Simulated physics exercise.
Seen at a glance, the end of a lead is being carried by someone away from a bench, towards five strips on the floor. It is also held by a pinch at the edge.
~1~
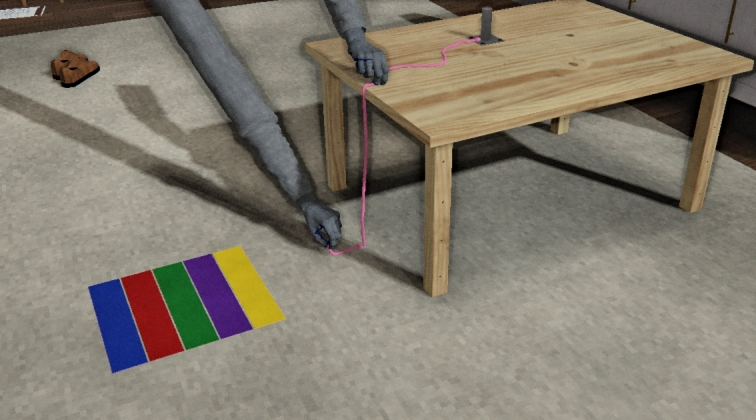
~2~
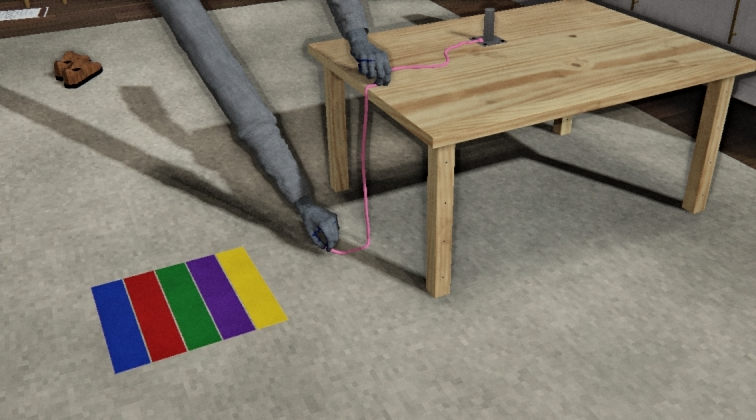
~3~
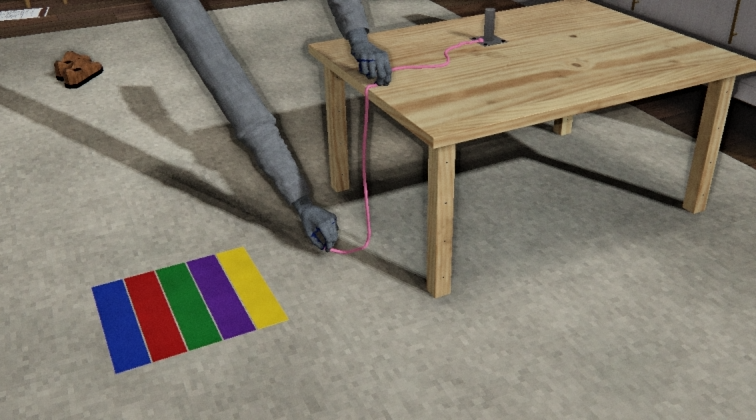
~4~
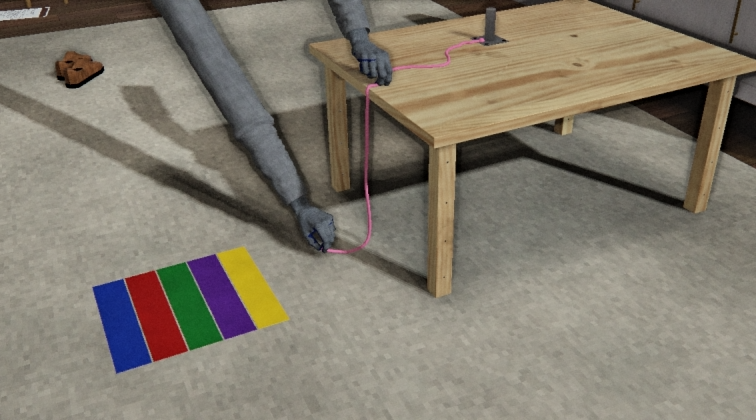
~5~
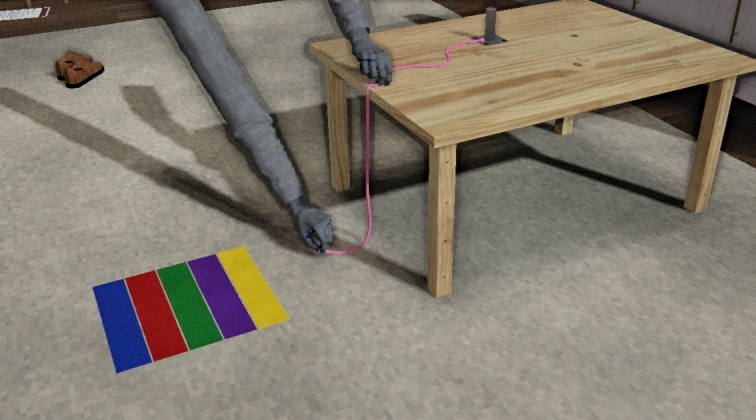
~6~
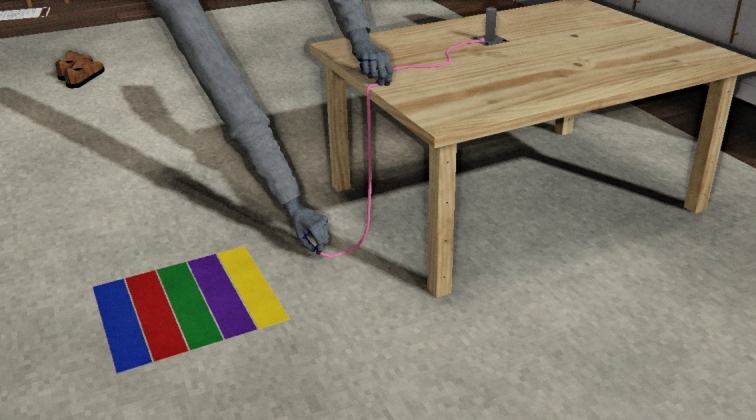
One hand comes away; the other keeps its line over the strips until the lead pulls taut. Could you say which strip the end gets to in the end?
It gets to the green strip.
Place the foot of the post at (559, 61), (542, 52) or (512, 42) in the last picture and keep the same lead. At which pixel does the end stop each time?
First close to (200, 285), next close to (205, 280), last close to (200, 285).
Soon after, end near (243, 271); over yellow.
After that, end near (202, 283); over purple.
At the stop, end near (178, 289); over green. Over green.
